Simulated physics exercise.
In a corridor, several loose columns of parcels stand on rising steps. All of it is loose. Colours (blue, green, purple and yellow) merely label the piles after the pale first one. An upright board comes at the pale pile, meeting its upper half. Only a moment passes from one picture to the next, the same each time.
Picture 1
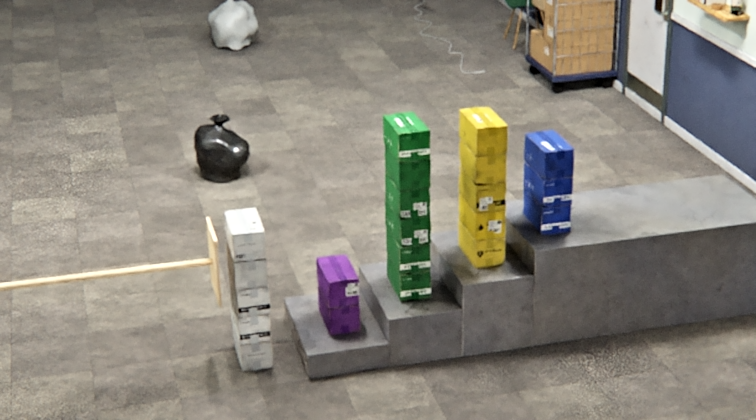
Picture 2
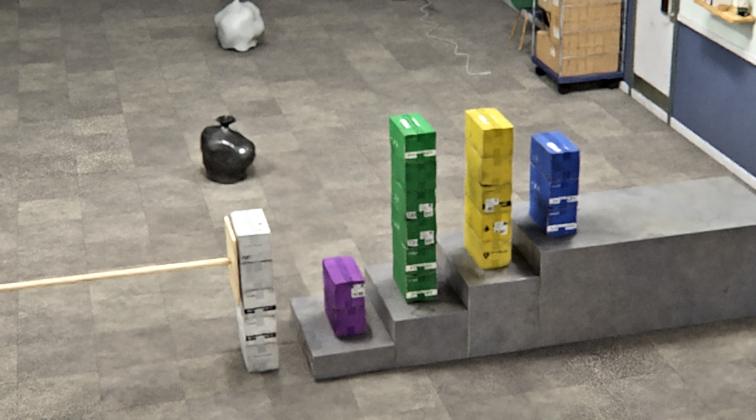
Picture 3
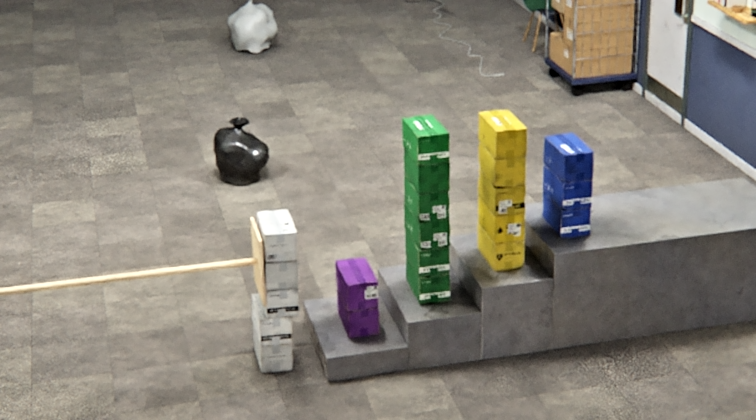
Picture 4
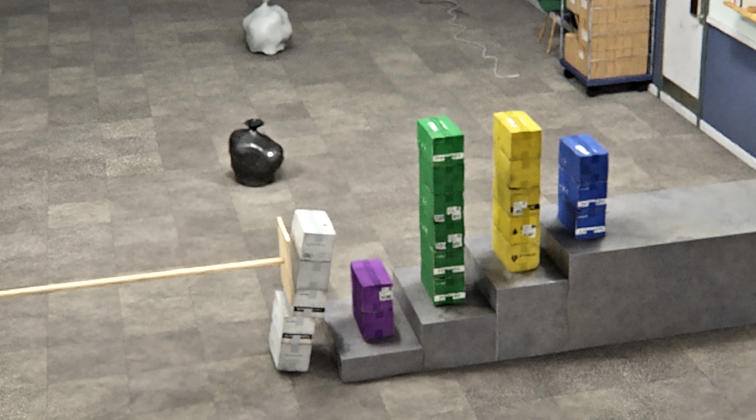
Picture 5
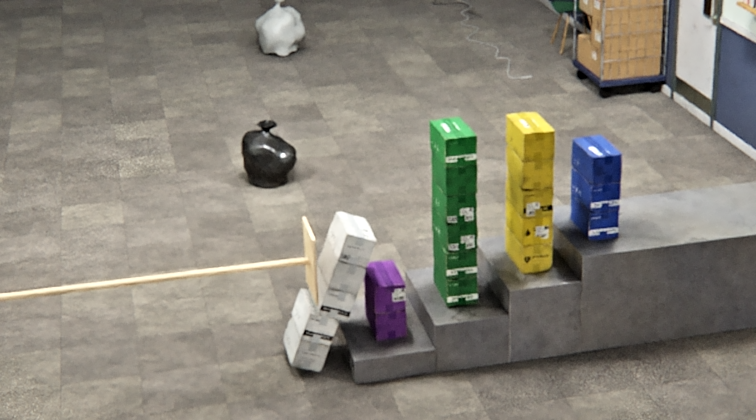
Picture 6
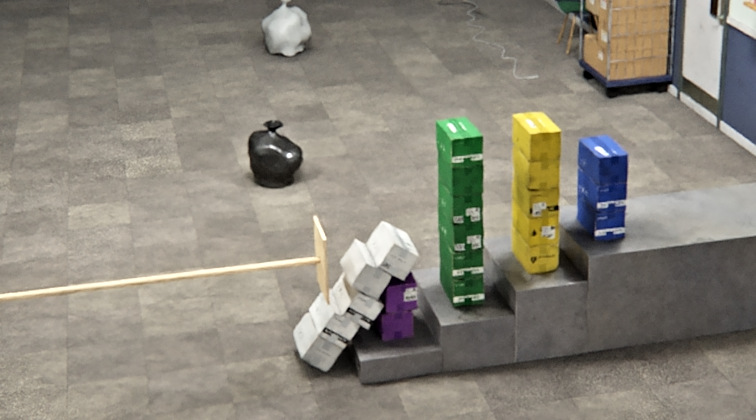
In this clip, an upright board on a long pole moves right and pushes the upper part of a white column of parcels, which leans over against the purple parcels on the lowest step, shifting them slightly beside the green column.
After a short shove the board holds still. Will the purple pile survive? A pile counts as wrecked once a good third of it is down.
The purple pile mostly stays up.
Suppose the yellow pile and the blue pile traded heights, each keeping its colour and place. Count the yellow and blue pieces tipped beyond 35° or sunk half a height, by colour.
Pile by pile, yellow 0, blue 0.
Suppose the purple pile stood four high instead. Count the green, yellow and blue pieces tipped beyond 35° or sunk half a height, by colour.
Green 6, yellow 5, blue 3.
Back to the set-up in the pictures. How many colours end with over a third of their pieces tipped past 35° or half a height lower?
The count is 0.
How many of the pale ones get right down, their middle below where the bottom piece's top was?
1 pale pieces.
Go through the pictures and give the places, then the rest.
In the first frame (we follow the side turned to the camera; the camera pans a little), board (217, 265) not yet touching; top purple parcel (344, 294); top yellow parcel (492, 141); no other piece has moved.
The second frame shows board (236, 265) not yet touching; top purple parcel (350, 295).
The third frame shows board (262, 265) pushing; top purple parcel (363, 296).
The fourth frame shows board (290, 265) pushing, top of the pale pile leaning a little; top purple parcel (378, 298); no other piece has moved.
The fifth frame shows board (315, 264) pushing, top of the pale pile leaning clearly; top purple parcel (391, 299); no other piece has moved.
The sixth frame shows board (326, 264) stopped, top of the pale pile leaning well over; top purple parcel (402, 298) displaced a little; top green parcel (467, 152); one has shifted.
Soon, 5 of the pale pile down; none of the 2 purple parcels down (0 of 16 in all colours); top purple parcel displaced a little.
A while on, 5 of the pale pile down; none of the 2 purple parcels down (0 of 16 in all colours); top purple parcel tipped a little.
Finally, 5 of the pale pile down; none of the 2 purple parcels down (0 of 16 in all colours); top purple parcel tipped clearly; top green parcel unmoved. Seen by the last camera, middles, top purple parcel near (410, 283), top green parcel near (460, 142).
